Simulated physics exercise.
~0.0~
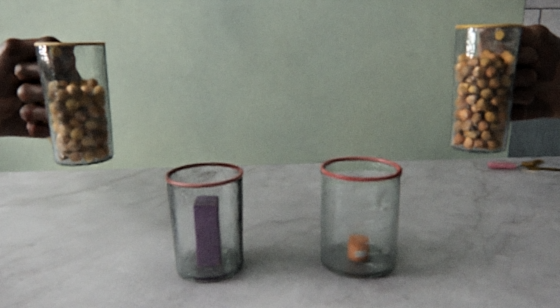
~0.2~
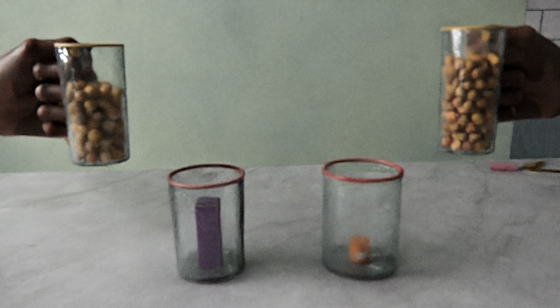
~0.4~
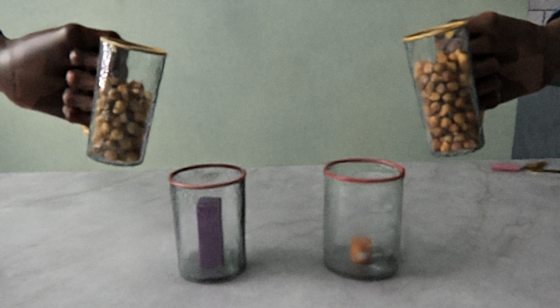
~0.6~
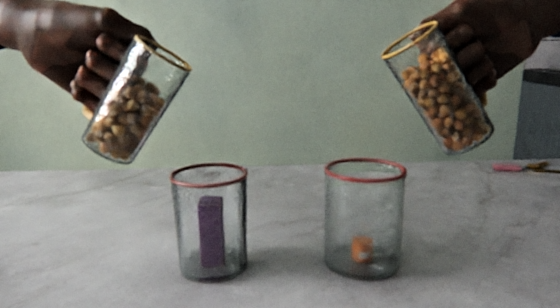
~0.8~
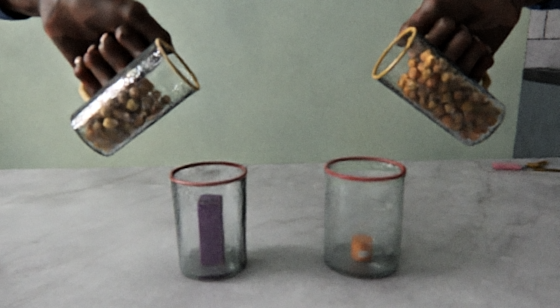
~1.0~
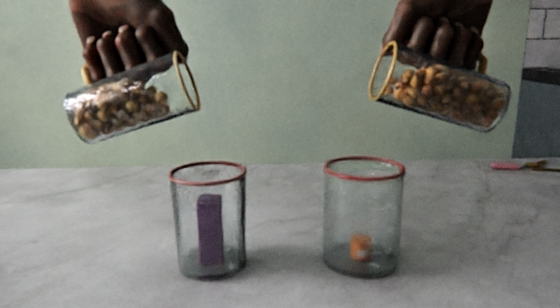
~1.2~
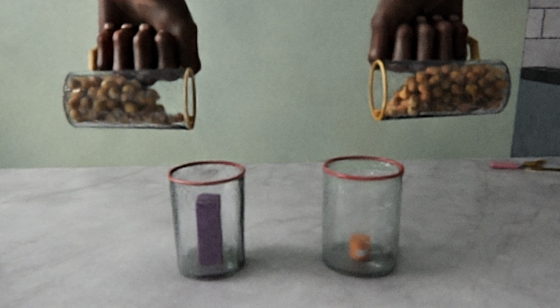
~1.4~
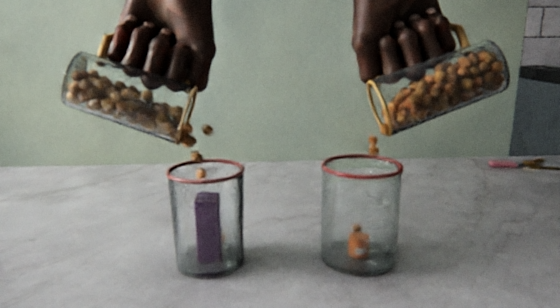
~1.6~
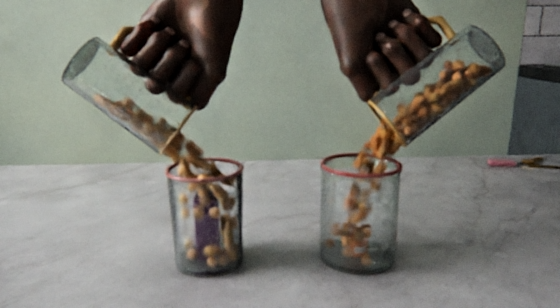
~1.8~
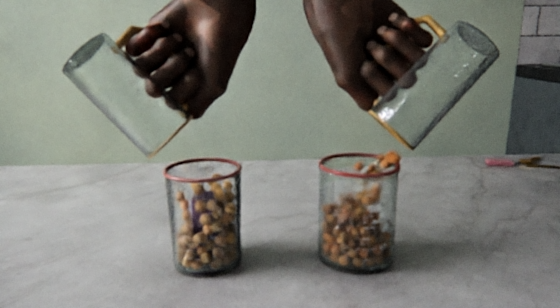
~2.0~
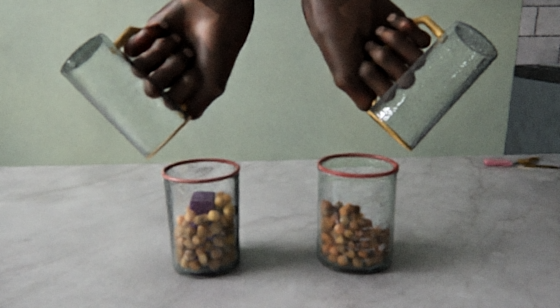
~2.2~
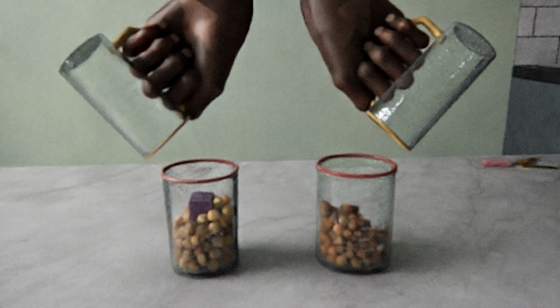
On a grey marbled surface before a pale green wall, two red-rimmed glasses stand side by side, the left holding an upright purple block and the right a small brownish object. Two hands bring in clear, yellow-rimmed cups of round, tan pieces from either side and tilt them inward. A few pieces drop first, then both loads stream into the glasses until the cups are empty. The hands hold the emptied cups tipped above. The left glass ends about two thirds full with the block's top showing, while the right is about half full, its object buried.
